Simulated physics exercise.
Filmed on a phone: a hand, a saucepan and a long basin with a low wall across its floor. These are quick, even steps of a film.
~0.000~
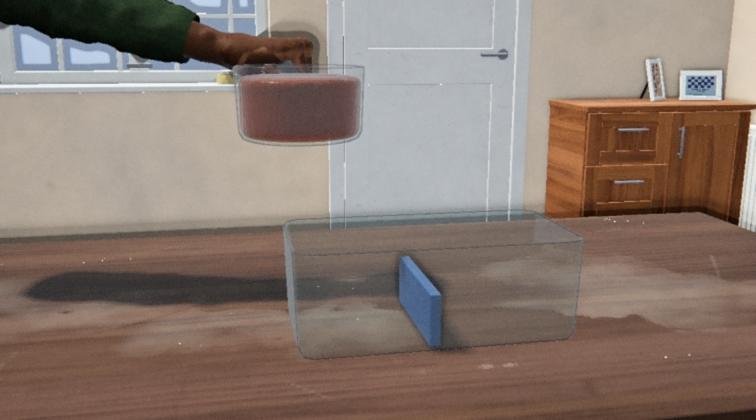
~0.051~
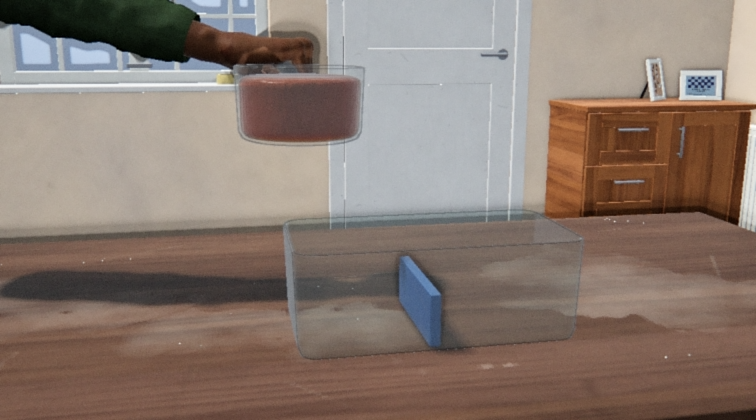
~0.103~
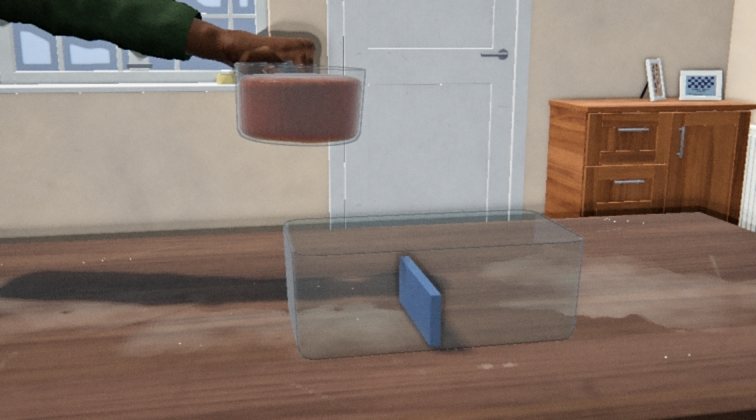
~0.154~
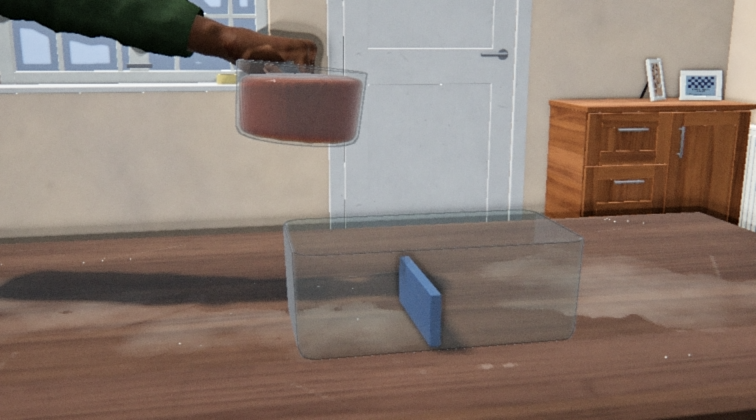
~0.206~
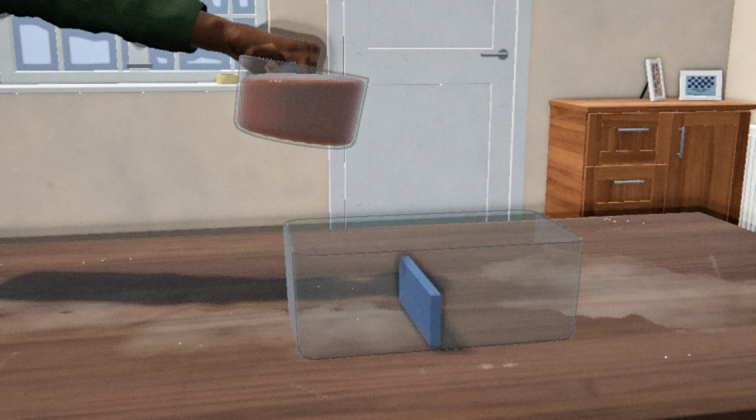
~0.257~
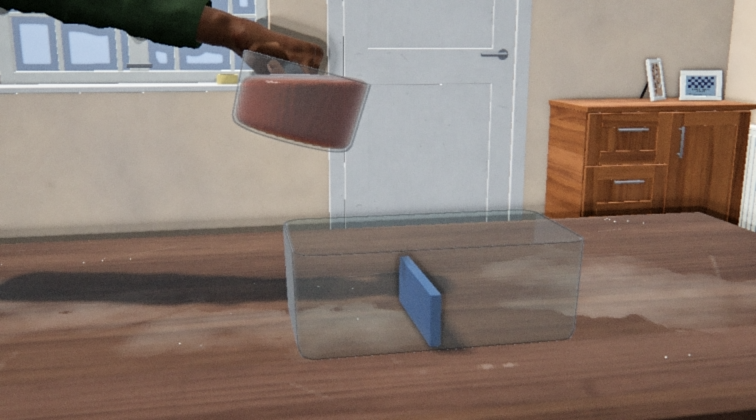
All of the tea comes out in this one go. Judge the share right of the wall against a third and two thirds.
The share right of the wall is between a third and two thirds.
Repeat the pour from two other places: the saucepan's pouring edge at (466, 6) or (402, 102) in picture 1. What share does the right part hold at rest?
Roughly 80 per cent, and 80 per cent.
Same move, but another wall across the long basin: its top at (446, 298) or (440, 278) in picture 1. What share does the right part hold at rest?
Roughly 30 per cent, and 20 per cent.
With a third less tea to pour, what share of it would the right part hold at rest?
Some 25 per cent.
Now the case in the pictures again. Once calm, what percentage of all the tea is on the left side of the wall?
About 45 per cent.
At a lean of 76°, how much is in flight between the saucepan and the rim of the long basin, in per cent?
Near 35 %.
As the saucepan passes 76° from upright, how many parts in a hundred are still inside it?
Near 45 %.
A moment on, the saucepan is tipped on its side and 46 per cent is still to pour, 4 is left of the wall and 15 right of it.
Next, the saucepan is tipped right over and 5 per cent is still to pour, 35 is left of the wall and 52 right of it.
Then the saucepan is tipped right over and 0 per cent is still to pour, 47 is left of the wall and 52 right of it.
Later the saucepan is tipped right over and 0 per cent is still to pour, 47 is left of the wall and 52 right of it.
At rest 47 per cent lies left of the wall, 52 right of it and 1 outside.
